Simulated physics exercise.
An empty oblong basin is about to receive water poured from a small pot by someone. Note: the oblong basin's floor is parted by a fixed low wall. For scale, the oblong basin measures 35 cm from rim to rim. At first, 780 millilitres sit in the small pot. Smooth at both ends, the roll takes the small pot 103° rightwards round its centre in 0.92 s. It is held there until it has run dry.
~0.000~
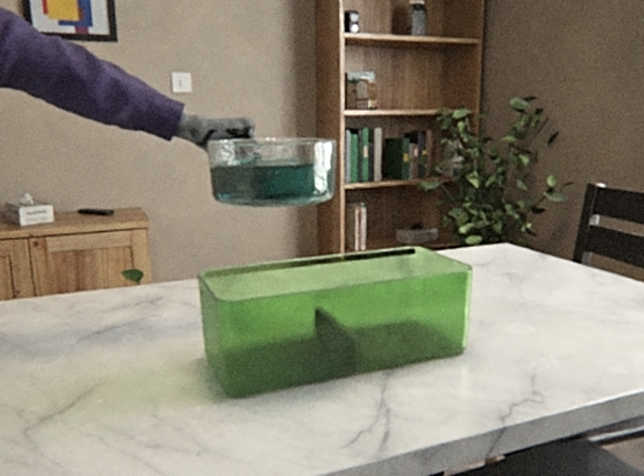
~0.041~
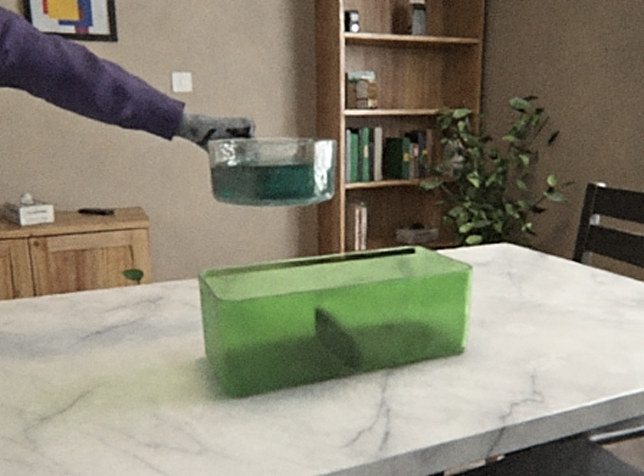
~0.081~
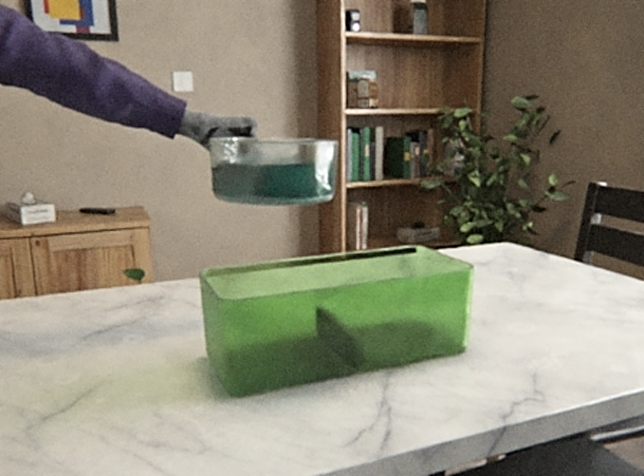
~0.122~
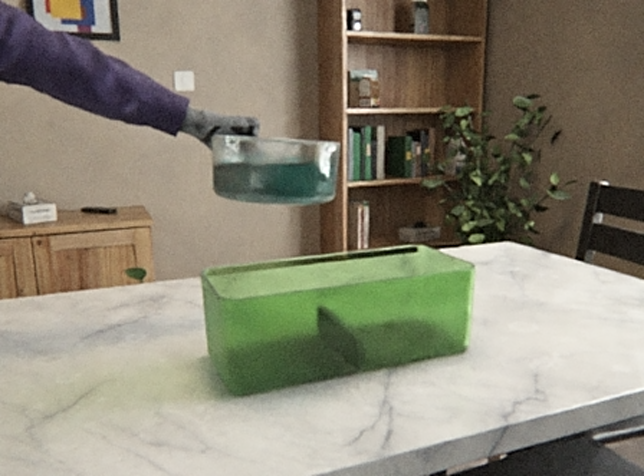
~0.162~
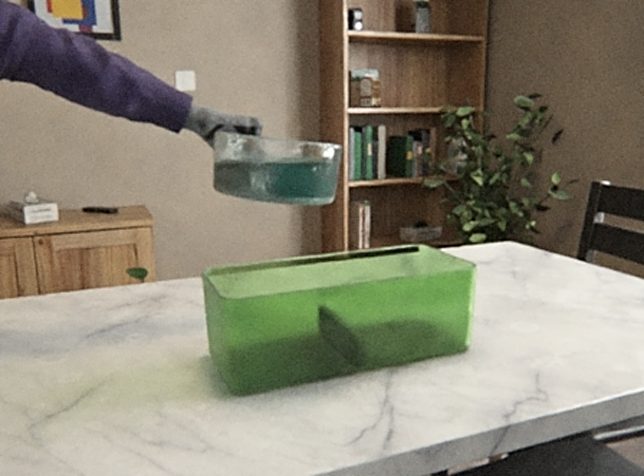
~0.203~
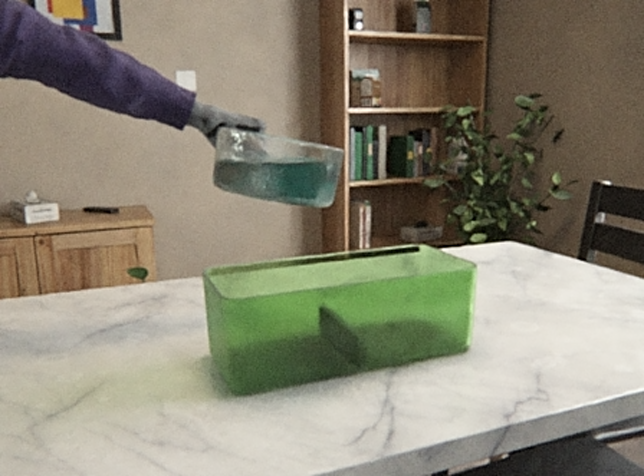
At the start, a gloved hand at the end of a purple sleeve holds a clear small pot of blue-green water level above a green oblong basin on a marble table. The hand then gradually tilts the pot slightly rightwards, its right side dipping, while the basin stays still.
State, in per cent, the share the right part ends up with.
The right part ends up with roughly 82 %.
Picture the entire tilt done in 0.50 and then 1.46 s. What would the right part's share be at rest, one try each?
About 70 %, then about 85 %.
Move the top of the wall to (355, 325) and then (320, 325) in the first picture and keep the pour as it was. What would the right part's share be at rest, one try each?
60 % and 95 %.
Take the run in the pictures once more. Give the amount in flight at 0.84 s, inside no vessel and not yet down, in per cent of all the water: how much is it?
About 10 per cent.
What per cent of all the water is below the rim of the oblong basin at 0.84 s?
I'd put it at roughly 78 per cent.
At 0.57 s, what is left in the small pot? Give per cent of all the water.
Around 56 in a hundred.
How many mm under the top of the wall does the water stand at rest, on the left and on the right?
For the left, around 40 mm; for the right, around 18 mm.
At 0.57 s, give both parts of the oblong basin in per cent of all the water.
Left side near 0, right side near 8.
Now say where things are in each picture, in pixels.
In the first frame, tilt 0°; pouring edge (330, 141); surface from (212, 166) to (326, 160); the oblong basin's rim runs from (207, 287) to (446, 258); the wall's top is at (336, 323).
In the second frame, tilt 1°; pouring edge (330, 142); surface from (213, 165) to (326, 161).
In the third frame, tilt 2°; pouring edge (332, 143); surface from (214, 164) to (327, 160).
In the fourth frame, tilt 4°; pouring edge (334, 144); surface from (215, 163) to (329, 160).
In the fifth frame, tilt 8°; pouring edge (336, 148); surface from (216, 162) to (331, 160).
In the sixth frame, tilt 12°; pouring edge (338, 152); surface from (217, 162) to (332, 161).
Then, 0.57 s in, the tilt is 70° and 56 per cent is still to pour, 0 is left of the wall and 8 right of it.
Then, 0.84 s in, the tilt is 101° and 11 per cent is still to pour, 7 is left of the wall and 72 right of it.
Then, 1.12 s in, the tilt is 103° and 1 per cent is still to pour, 16 is left of the wall and 81 right of it.
Then, 1.42 s in, the tilt is 103° and 0 per cent is still to pour, 17 is left of the wall and 82 right of it.
Finally, 17 per cent lies left of the wall, 82 right of it and 0 outside.
